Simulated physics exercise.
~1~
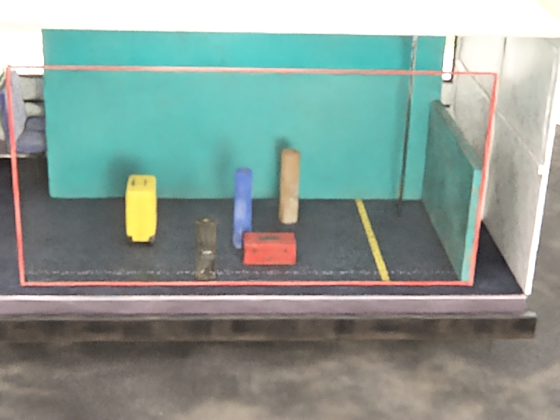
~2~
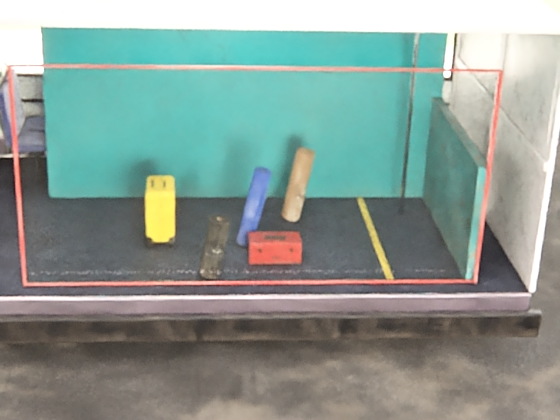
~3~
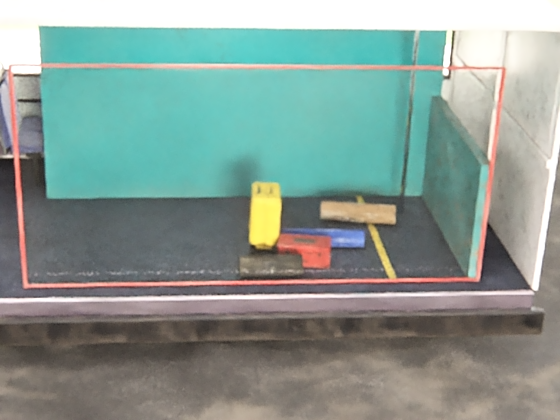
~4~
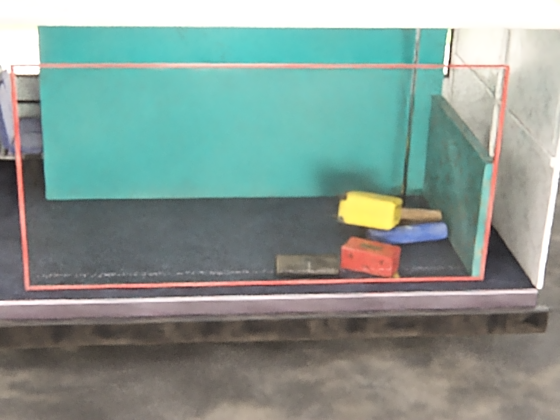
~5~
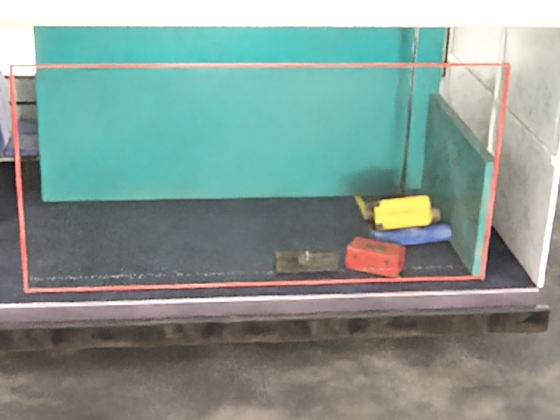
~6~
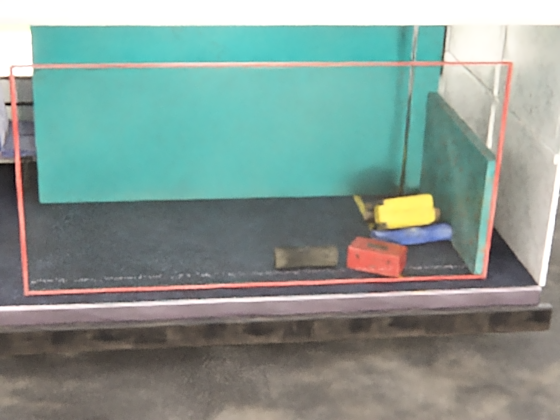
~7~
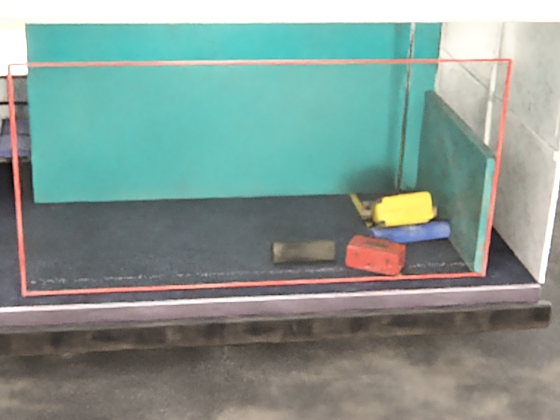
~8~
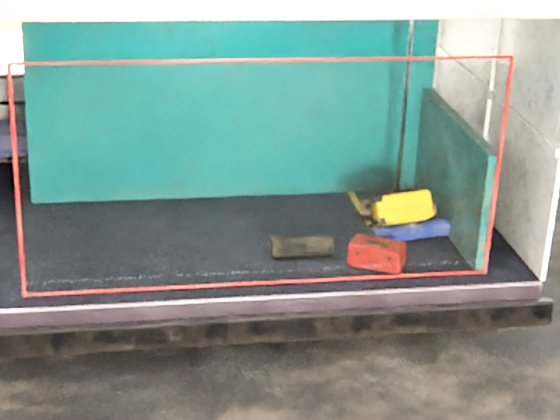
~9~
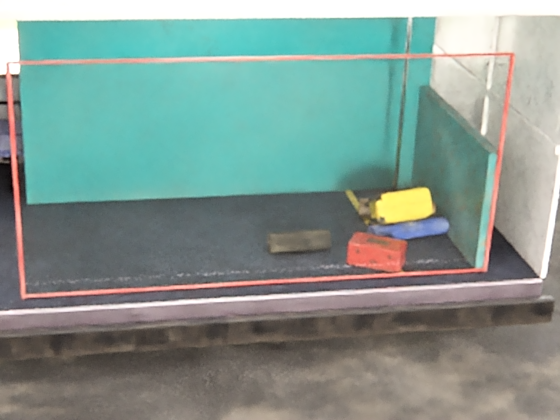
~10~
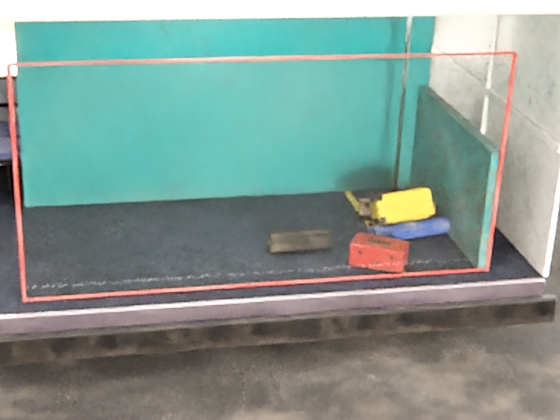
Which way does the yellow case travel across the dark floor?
The yellow case moves to the right.
The yellow case slides right and tips over as the rolls topple and the toolbox slides.
